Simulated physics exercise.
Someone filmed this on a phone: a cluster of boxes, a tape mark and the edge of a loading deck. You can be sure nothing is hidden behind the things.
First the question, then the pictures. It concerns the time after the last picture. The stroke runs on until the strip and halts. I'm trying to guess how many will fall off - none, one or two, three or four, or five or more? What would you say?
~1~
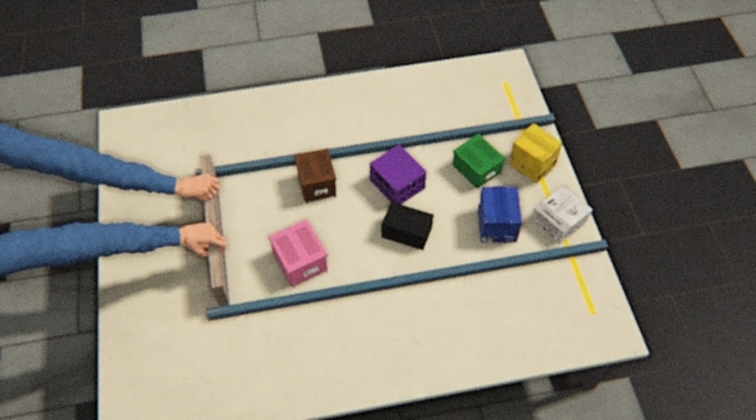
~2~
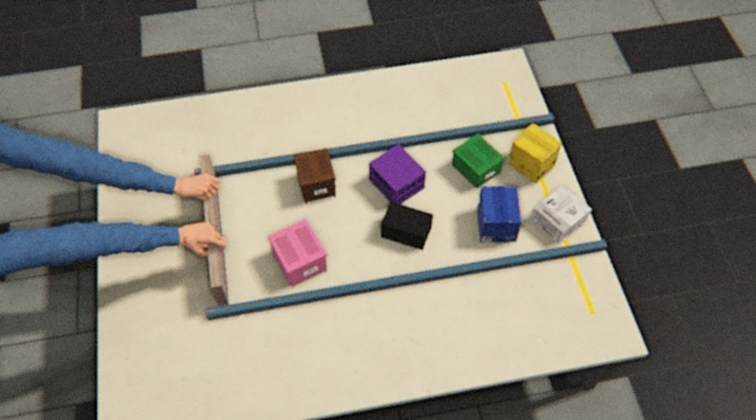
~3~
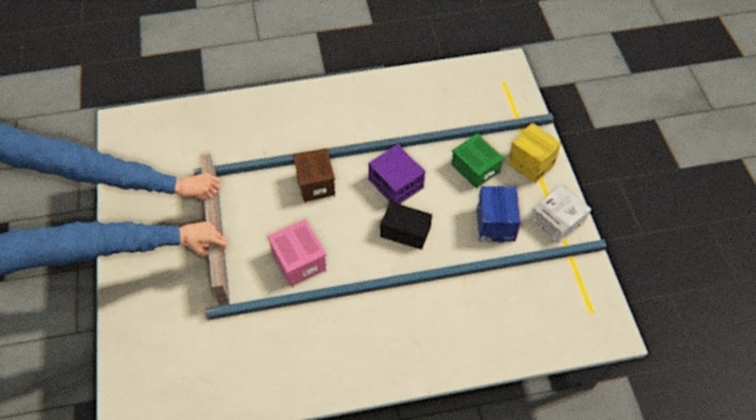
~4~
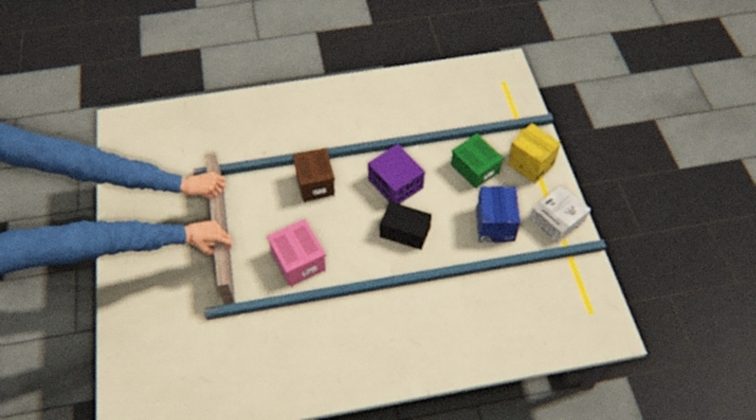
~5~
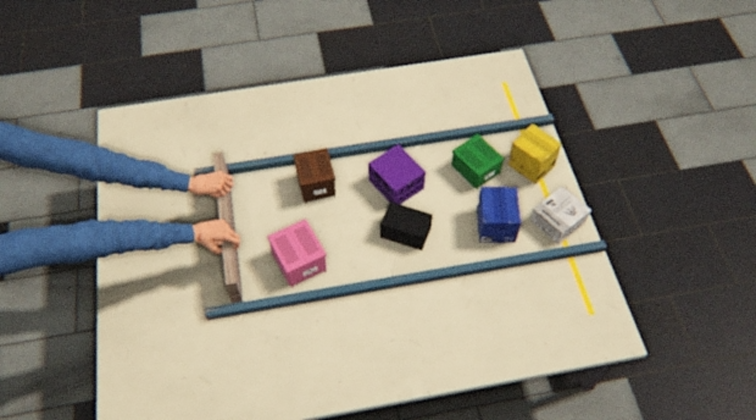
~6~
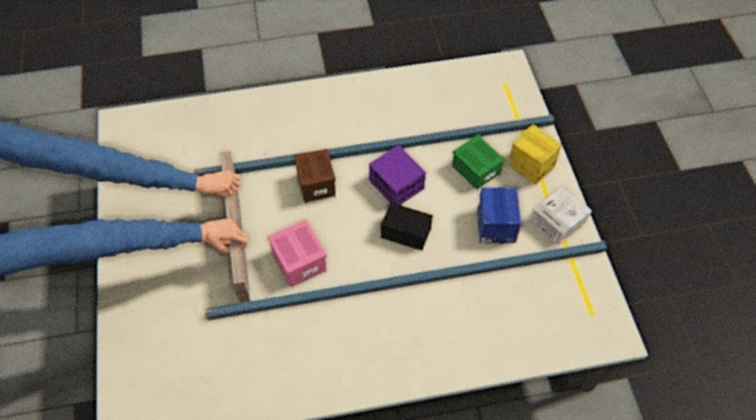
In the end, the drop-off count sits at five or above.
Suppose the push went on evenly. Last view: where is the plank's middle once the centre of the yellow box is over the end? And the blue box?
Around (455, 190) first and around (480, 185) second.
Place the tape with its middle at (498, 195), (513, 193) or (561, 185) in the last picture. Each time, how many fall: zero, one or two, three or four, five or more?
One after the other, the answers are three or four; three or four; five or over.
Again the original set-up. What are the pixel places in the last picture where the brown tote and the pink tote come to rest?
Taking them in turn, first comes (550, 141), then (582, 212).
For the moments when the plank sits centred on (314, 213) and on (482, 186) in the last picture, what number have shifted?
In order, the tallies are 2 and 8.
A little later, none off yet; white box at rest near (560, 216); yellow box at rest near (535, 155); blue box at rest near (499, 215).
Next, none off yet; white box shifted about its own width near (594, 214); yellow box shifted about its own width near (561, 153); blue box shifted about its own width near (554, 204).
When it is over, the number that fall off is five or more; down, black crate, purple crate, green tote, blue box, yellow box and white box.
